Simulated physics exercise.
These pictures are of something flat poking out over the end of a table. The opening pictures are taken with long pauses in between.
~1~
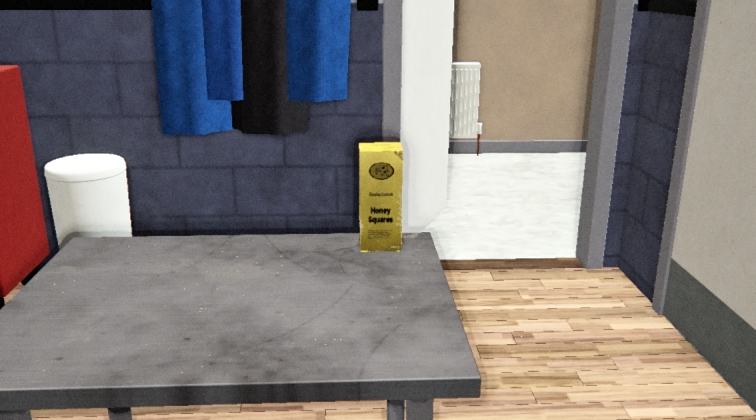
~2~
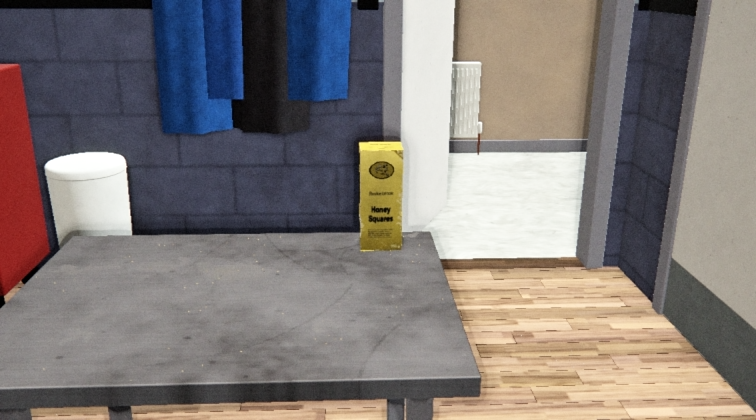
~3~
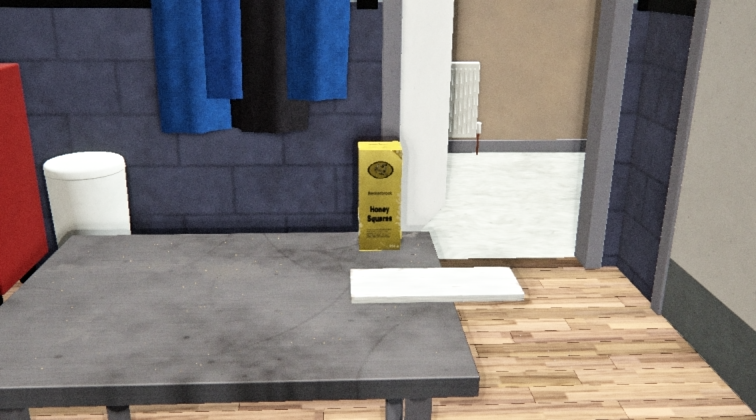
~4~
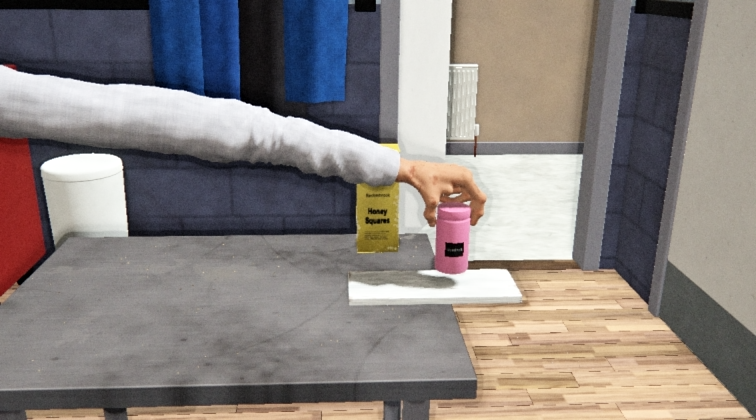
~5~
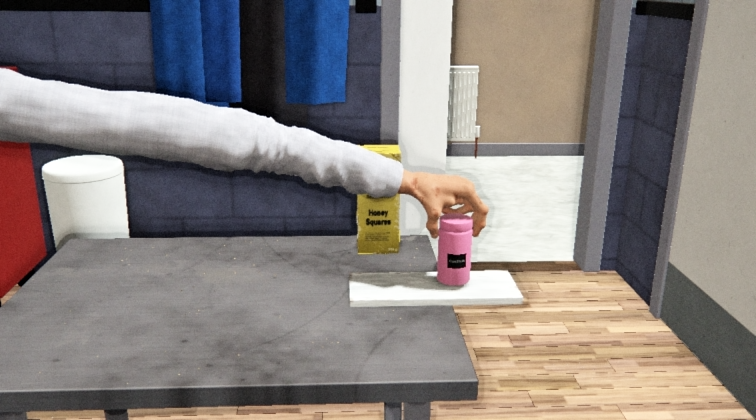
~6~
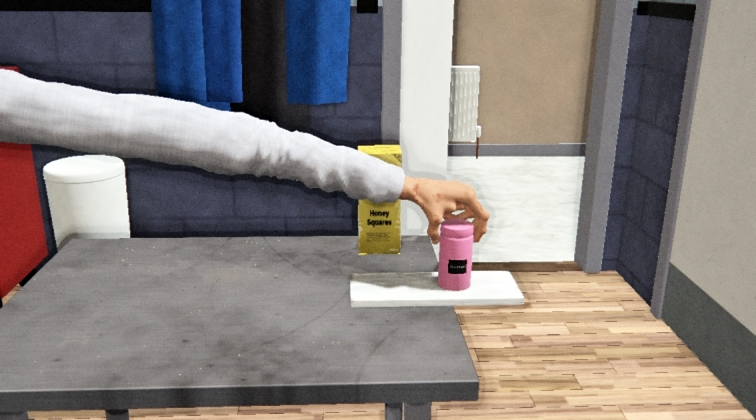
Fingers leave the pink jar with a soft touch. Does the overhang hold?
Pretty sure it stays up there.
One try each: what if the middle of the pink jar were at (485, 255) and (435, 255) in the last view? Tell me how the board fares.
It falls the first time and remains balanced the second time.
Then, 0.50 s after the last picture, nothing has stirred.
Then, 1.30 s after the last picture, pink jar resting near (456, 255).
At rest, all 3 in place. Seen from the same camera at the end, pink jar near (456, 255). The board holds.
